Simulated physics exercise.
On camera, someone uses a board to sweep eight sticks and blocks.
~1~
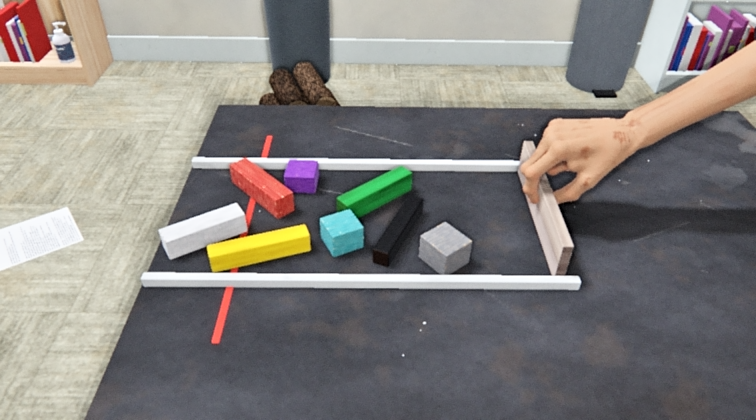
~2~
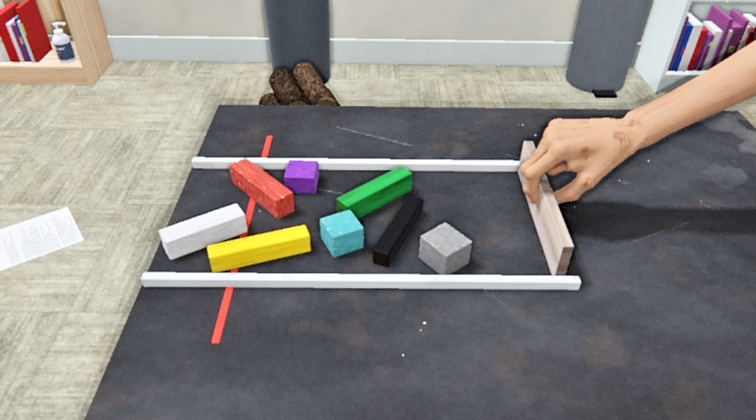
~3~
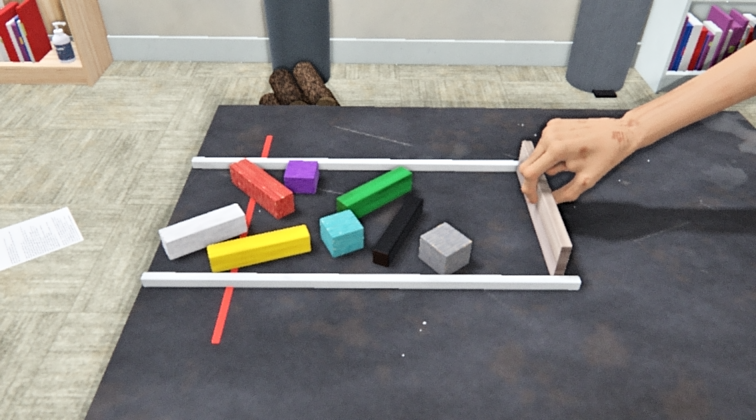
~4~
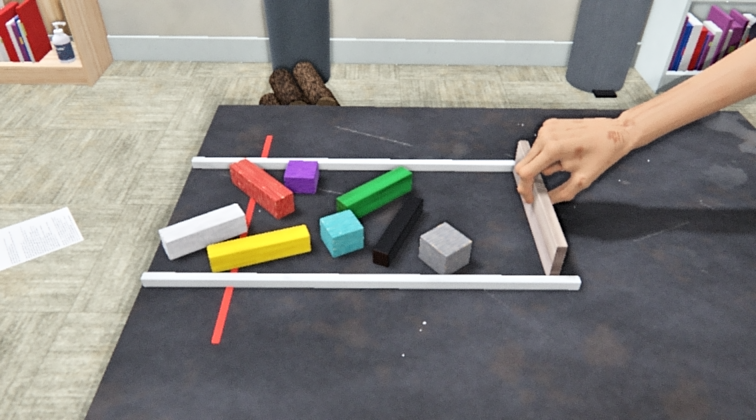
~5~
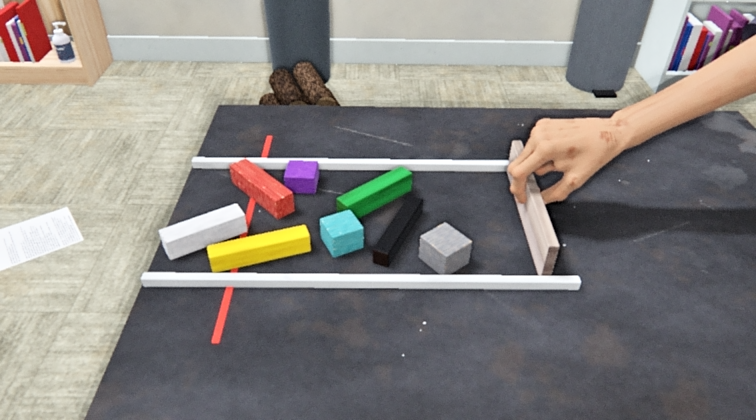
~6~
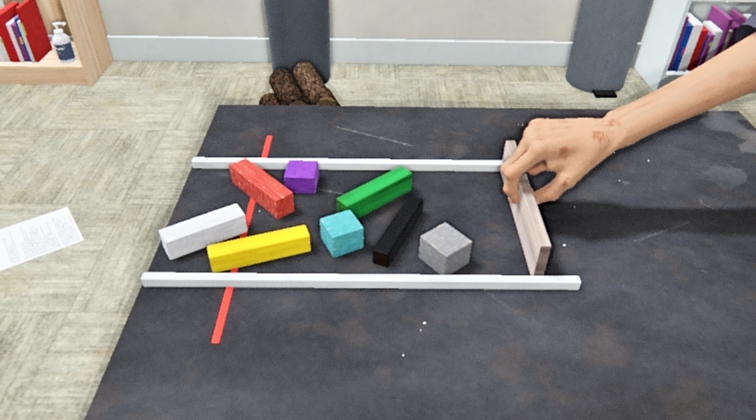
The footage shows a hand holding a wooden board upright between two white rails on a dark table, then sliding it slightly left, while the eight colored sticks and blocks between the rails stay still, untouched by the board.
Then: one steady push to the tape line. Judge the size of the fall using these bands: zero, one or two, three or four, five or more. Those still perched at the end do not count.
Honestly, barely any fall - one or two of them.
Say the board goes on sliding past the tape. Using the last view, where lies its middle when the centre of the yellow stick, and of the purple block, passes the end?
The yellow stick puts it at (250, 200), the purple block at (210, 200).
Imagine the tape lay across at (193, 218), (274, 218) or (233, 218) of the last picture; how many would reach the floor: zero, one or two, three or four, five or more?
In order of the places: More than four; no fall at all; either three or four.
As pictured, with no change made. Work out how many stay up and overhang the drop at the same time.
Result: 2.
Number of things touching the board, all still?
So the total is 3.
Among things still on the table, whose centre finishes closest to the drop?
The yellow stick is the one.
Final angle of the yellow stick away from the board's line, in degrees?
Somewhere near 80 degrees, I'd say.
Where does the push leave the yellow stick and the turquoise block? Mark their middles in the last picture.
In the last picture the first middle sits at (145, 263) and the other at (187, 220).
Soon after, none off yet; white bar at rest near (205, 231); red bar at rest near (261, 188); yellow stick at rest near (260, 249).
At rest, the number that fall off is one or two; fallen, white bar.
